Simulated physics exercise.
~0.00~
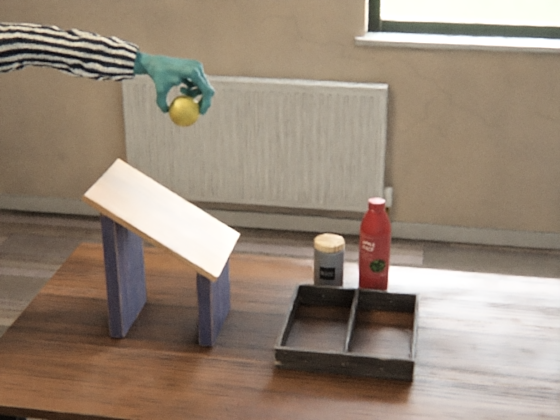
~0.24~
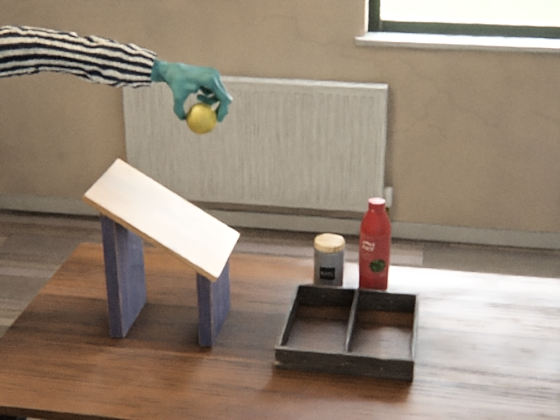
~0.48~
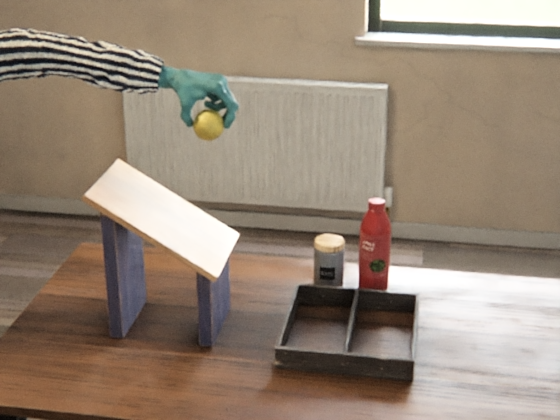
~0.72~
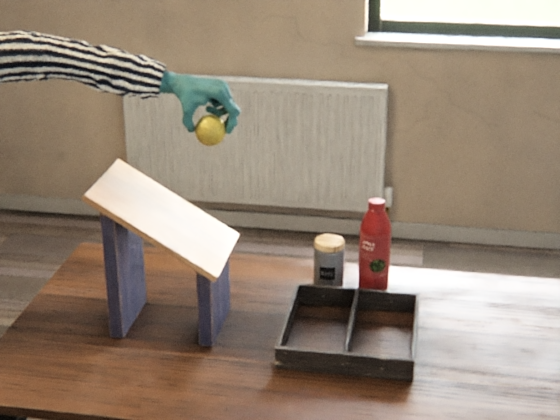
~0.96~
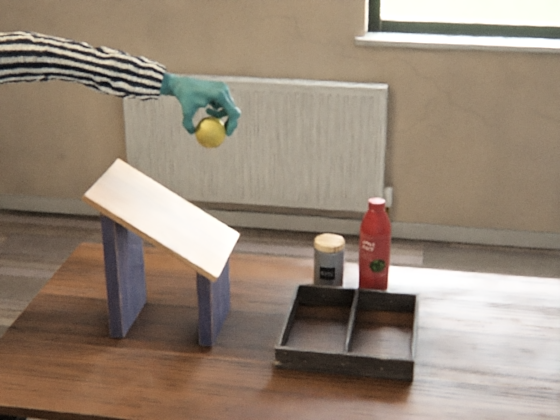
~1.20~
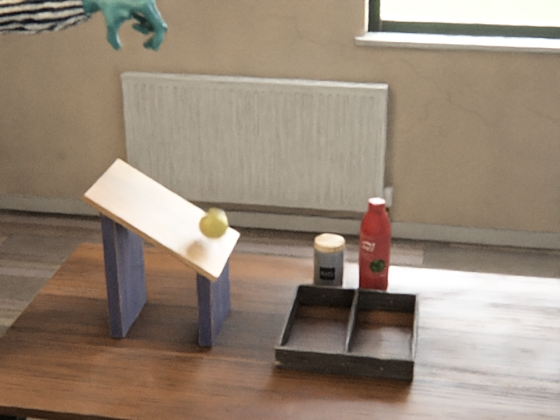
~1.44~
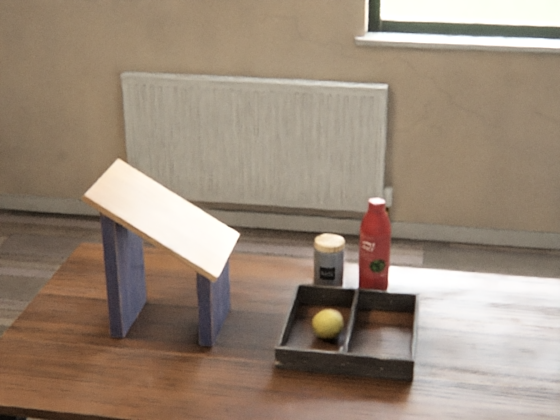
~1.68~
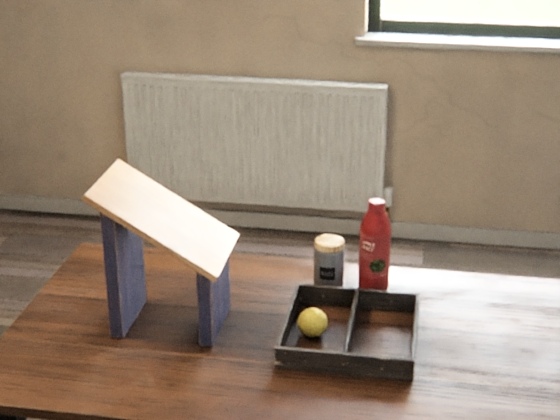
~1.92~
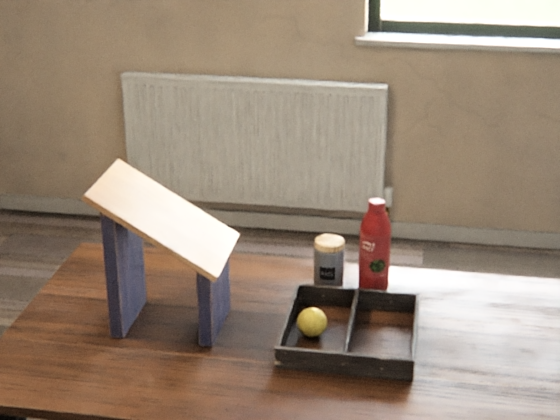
A yellow lemon hangs from the fingertips of a teal-gloved hand in a striped sleeve, above a slanted wooden board propped on two bluish-purple supports. The hand carries it right and slightly down, then holds it still over the lower part of the board. It lets go and draws back to the left as the lemon drops to the board's lower end. The lemon travels off to the right and into the nearer bay of the dark tray, then shifts a little left. It comes to rest there, while the grey jar and red bottle stand unmoved behind the tray.
